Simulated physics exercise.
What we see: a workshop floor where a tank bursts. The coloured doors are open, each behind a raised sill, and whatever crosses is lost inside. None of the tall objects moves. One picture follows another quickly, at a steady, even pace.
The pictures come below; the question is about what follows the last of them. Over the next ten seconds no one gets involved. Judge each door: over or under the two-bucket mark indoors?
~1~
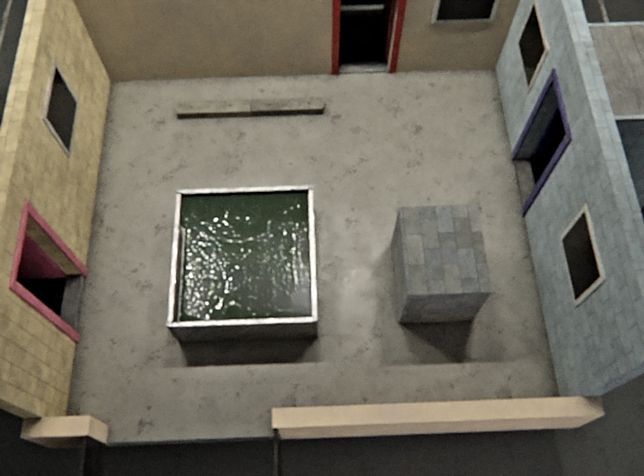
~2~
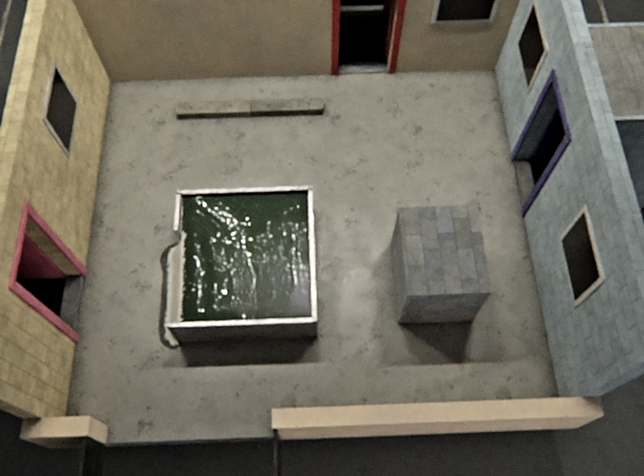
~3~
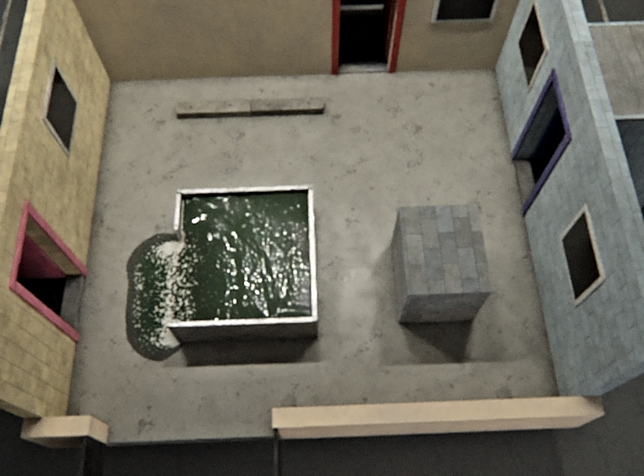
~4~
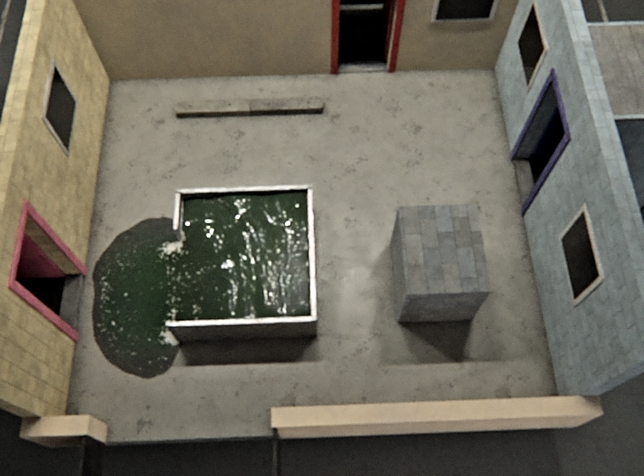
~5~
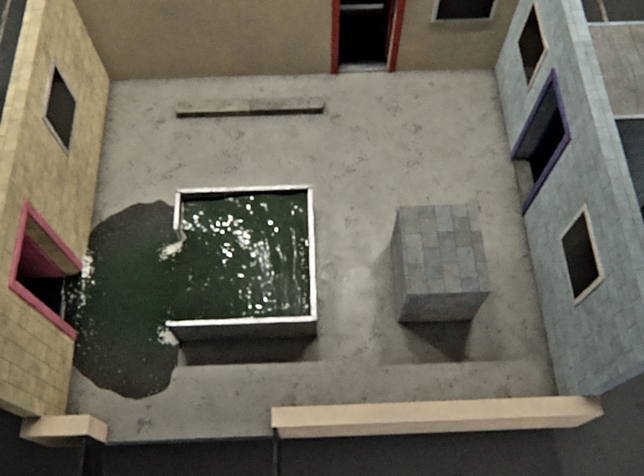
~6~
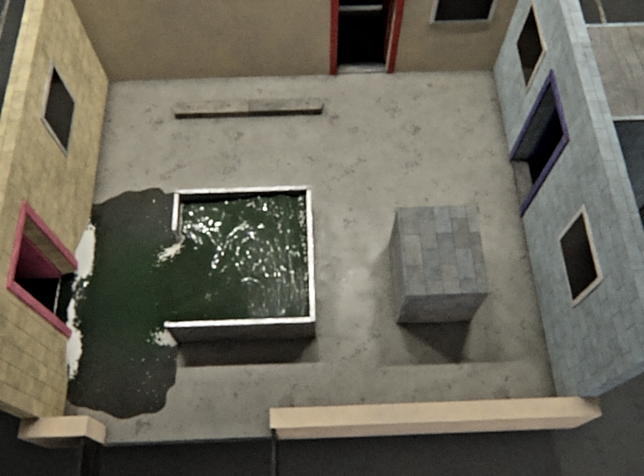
My call: Blue door, under; red door, under; pink door, over.
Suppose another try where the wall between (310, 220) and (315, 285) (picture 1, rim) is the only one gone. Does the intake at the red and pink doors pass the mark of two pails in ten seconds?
Looks like red gets past it, and pink stays beneath it too.
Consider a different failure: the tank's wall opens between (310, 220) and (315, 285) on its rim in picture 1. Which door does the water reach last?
I'd go with the one in pink.
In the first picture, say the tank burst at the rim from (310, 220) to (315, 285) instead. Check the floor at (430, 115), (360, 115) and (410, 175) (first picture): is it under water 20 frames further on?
So that's waterlogged for the first, waterlogged for the second and waterlogged for the third.
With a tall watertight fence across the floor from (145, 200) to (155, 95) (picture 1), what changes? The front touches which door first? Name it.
It would be the pink-painted one.
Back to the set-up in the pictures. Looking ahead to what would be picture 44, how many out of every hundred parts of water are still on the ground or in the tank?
64 %.
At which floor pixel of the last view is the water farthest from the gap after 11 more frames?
The front should reach about (108, 89).
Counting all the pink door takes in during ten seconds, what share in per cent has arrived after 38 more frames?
My estimate is close to 100 per cent.
A moment on, water covers 15 % of the floor; the blue door not reached, the red door not reached, the pink door far over two buckets in.
Next, water covers 25 % of the floor; the blue door not reached, the red door not reached, the pink door far over two buckets in.
Then, water covers 45 % of the floor; the blue door not reached, the red door not reached, the pink door far over two buckets in.
Later, water covers 70 % of the floor; the blue door not reached, the red door wet at the sill, nothing in, the pink door far over two buckets in.
In the end, water covers 90 % of the floor; the blue door wet at the sill, nothing in, the red door wet at the sill, nothing in, the pink door far over two buckets in.
